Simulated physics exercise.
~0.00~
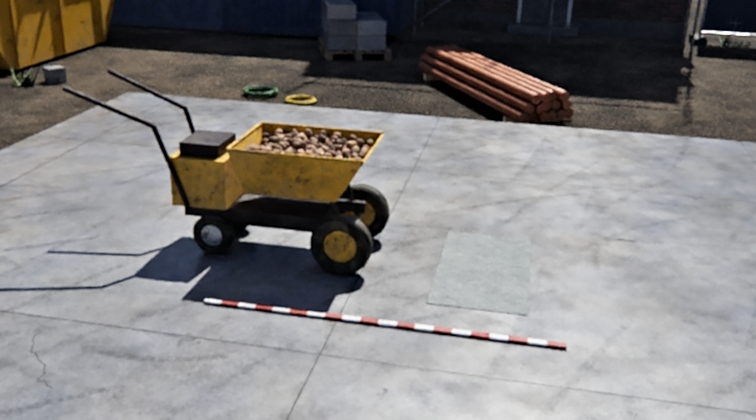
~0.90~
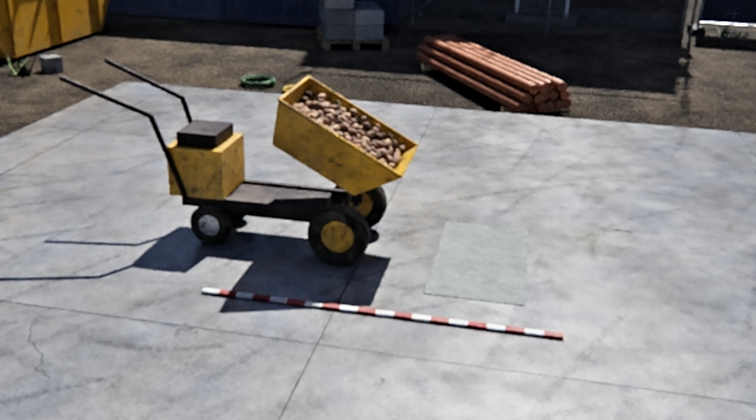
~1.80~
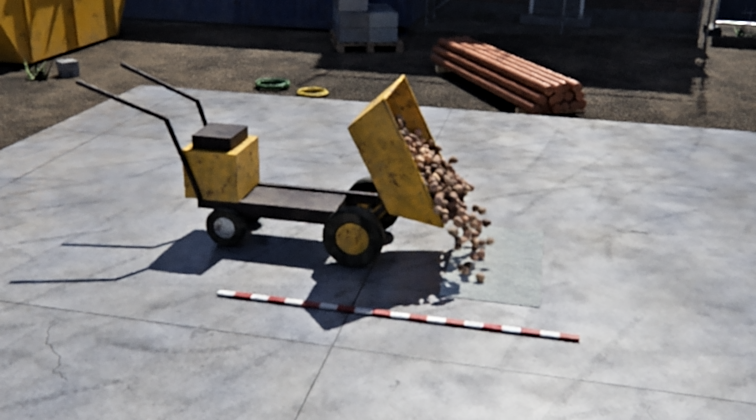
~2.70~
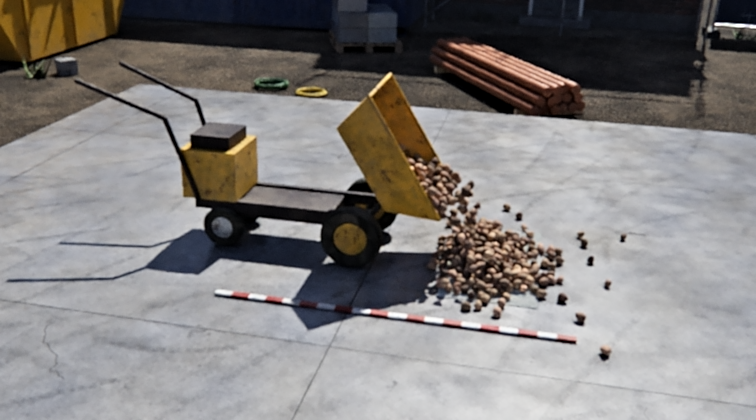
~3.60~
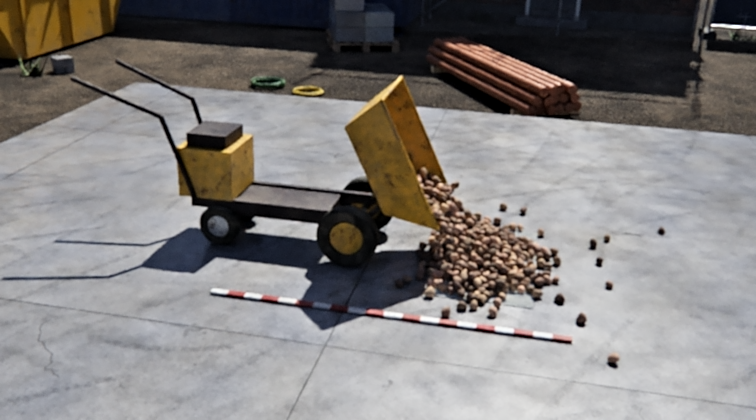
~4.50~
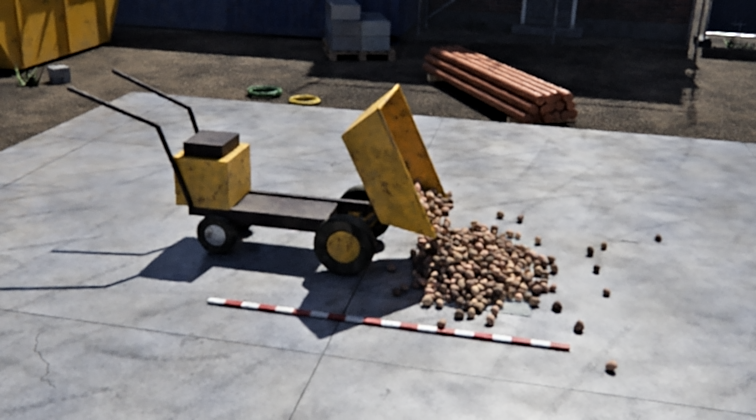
The clip opens on a small yellow motor barrow loaded with rounded brown stones, standing on sunlit concrete beside a red-and-white striped staff, with a pale sheet lying ahead to the right. The skip tips forward to the right, its load still inside at first. As it grows steep, stones pour over the lower edge and down onto the sheet. The skip jerks slightly back and forward again, shaking more loose, and a heap spreads while a few stones scatter farther right. Finally the skip stays steeply tipped, some stones still at its mouth above the settled pile.
